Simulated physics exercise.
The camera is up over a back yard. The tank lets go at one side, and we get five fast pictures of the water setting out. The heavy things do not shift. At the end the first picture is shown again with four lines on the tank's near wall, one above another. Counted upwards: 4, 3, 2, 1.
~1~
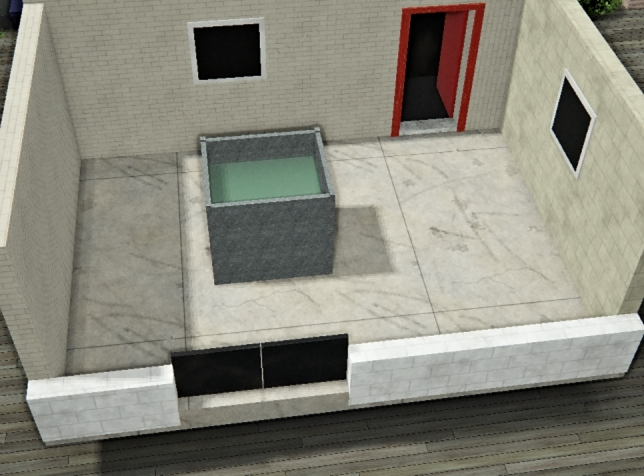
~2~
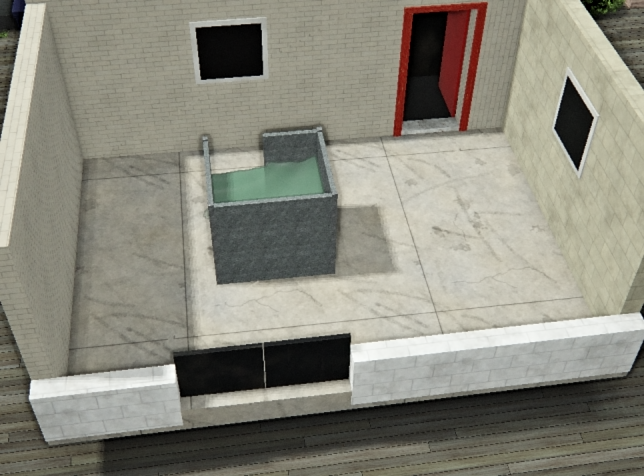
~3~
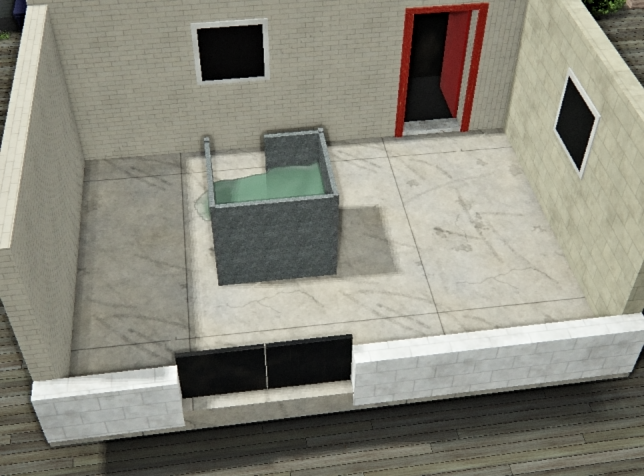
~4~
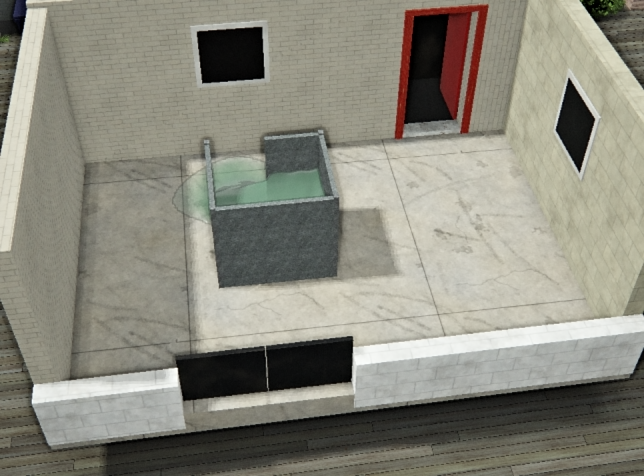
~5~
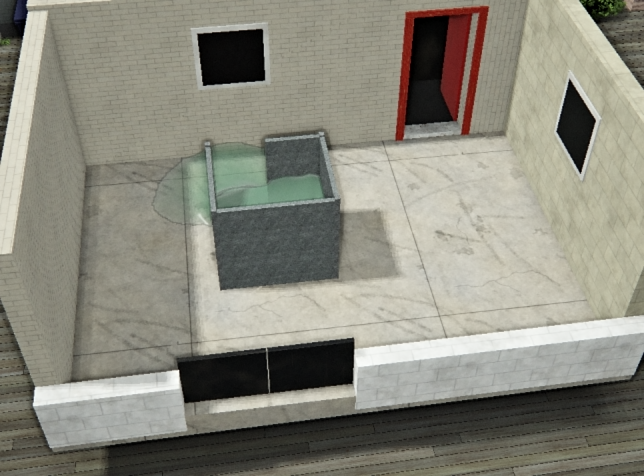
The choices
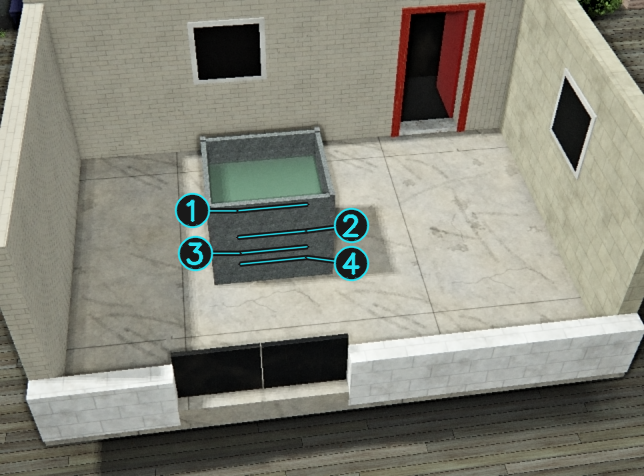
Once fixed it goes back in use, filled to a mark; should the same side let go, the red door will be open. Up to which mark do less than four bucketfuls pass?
Go for 2.
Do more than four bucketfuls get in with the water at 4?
No, not at all.
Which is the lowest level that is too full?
That would be 1.
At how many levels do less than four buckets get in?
Three of them.
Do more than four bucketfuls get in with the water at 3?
No, not at all.
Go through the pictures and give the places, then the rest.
Water in the tank at rest, its middle at (266, 187); foot of the red doorway at (428, 133); shut gate at (261, 352).
Water covers 1 % of the ground, its front hidden from here.
Water covers 3 % of the ground, its front hidden from here.
Water covers 7 % of the ground, its front hidden from here.
Water covers 11 % of the ground and shows as far out as (160, 204).
On the marked copy, 1 at (271, 207); 2 at (272, 234); 3 at (273, 250); 4 at (273, 260); from the bottom up 4, 3, 2, 1.
With 1, about 11 bucketfuls get in.
With 2, a splash gets over, under a bucket.
With 3, nothing gets over.
With 4, nothing gets over.
